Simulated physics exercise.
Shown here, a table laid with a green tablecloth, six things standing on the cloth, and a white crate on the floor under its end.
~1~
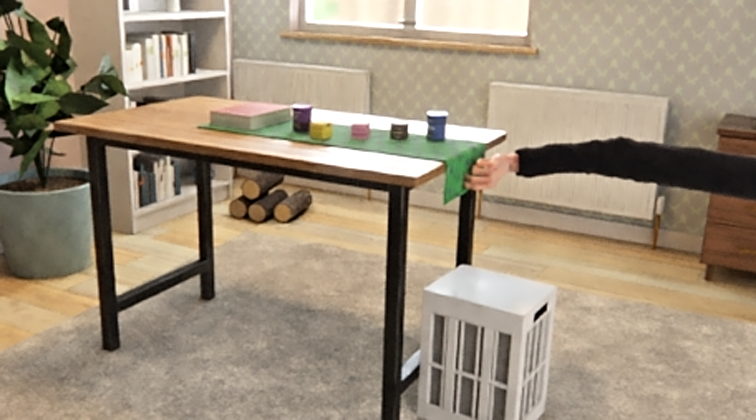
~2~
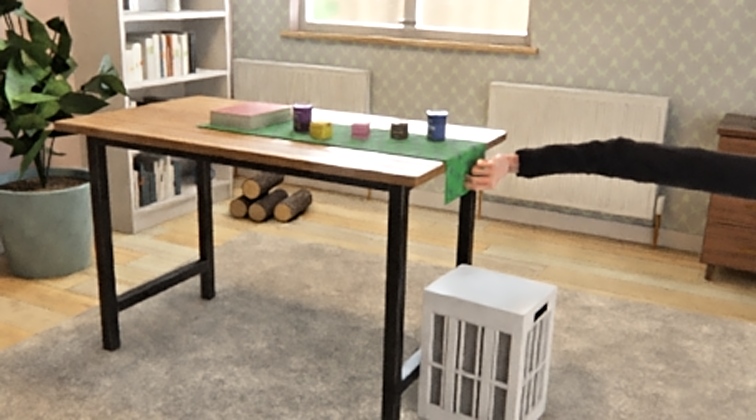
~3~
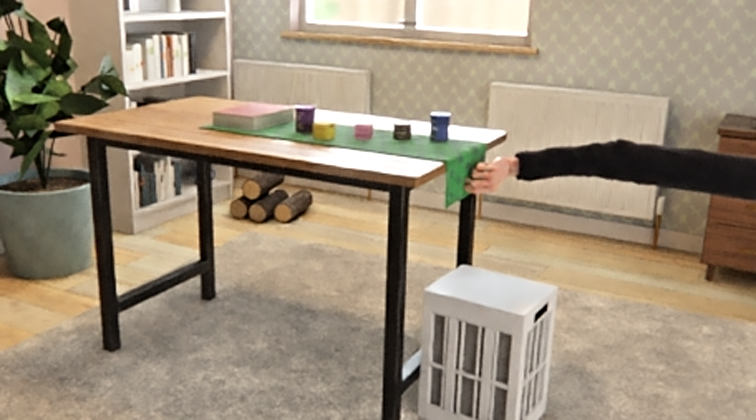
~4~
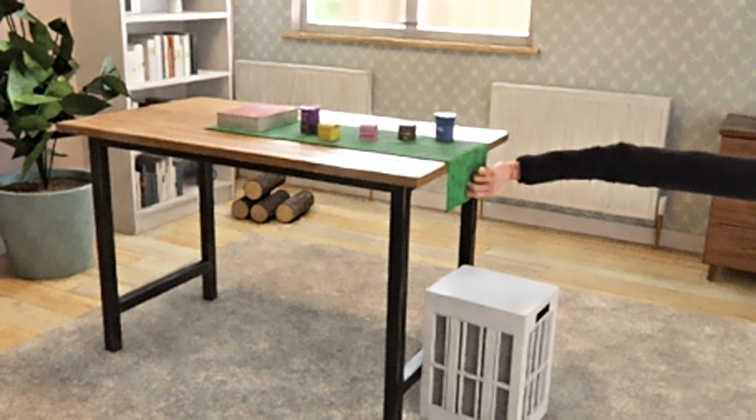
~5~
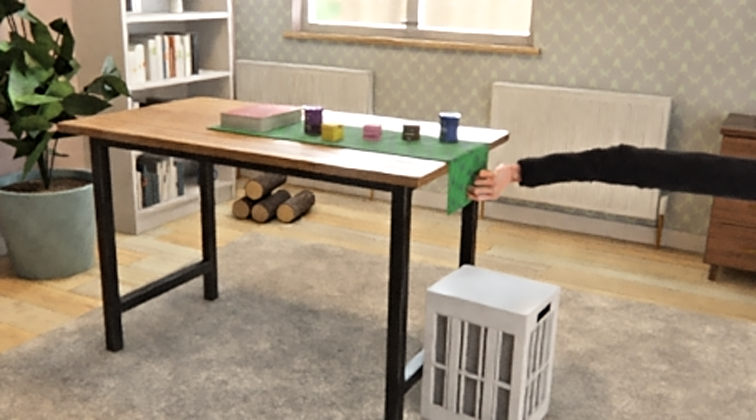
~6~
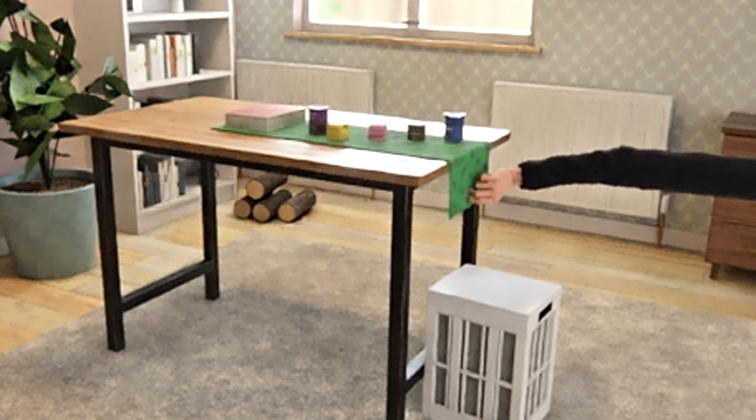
In a living room with patterned wallpaper, radiators and a bookshelf, a wooden table with black legs is seen from slightly above by a still camera. A green cloth on it carries a pink block, purple and blue containers and small yellow, pink and dark pots, above a white crate. A black-sleeved hand at the right slowly draws the cloth rightward, its hanging edge lowering slightly as the objects ride along.
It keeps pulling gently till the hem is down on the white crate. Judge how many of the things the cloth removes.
Exactly two drop.
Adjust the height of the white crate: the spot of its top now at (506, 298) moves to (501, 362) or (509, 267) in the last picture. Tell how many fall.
Then 4 and 1.
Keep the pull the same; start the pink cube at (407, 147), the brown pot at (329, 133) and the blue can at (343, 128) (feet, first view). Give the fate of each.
The pink cube ends up off, the brown pot ends up on top and the blue can ends up on top.
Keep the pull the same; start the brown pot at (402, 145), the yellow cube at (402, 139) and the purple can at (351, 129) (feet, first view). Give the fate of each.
Outcome: Brown pot falls away, yellow cube falls away, purple can stays.
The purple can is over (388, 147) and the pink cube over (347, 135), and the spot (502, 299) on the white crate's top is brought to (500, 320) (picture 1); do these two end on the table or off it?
Outcome for the purple can: It is lost. Outcome for the pink cube: It stays.
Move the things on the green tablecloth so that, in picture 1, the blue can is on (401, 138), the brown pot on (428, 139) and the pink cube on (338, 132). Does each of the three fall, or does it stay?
Outcome: Blue can falls away, brown pot falls away, pink cube stays aboard.
A little later, hem near (468, 226); all still up.
Next, hem near (467, 259); blue can gone.
Later still, hem on the crate; blue can and brown pot gone.
When it is over, hem on the crate; blue can and brown pot gone. The answer is two.
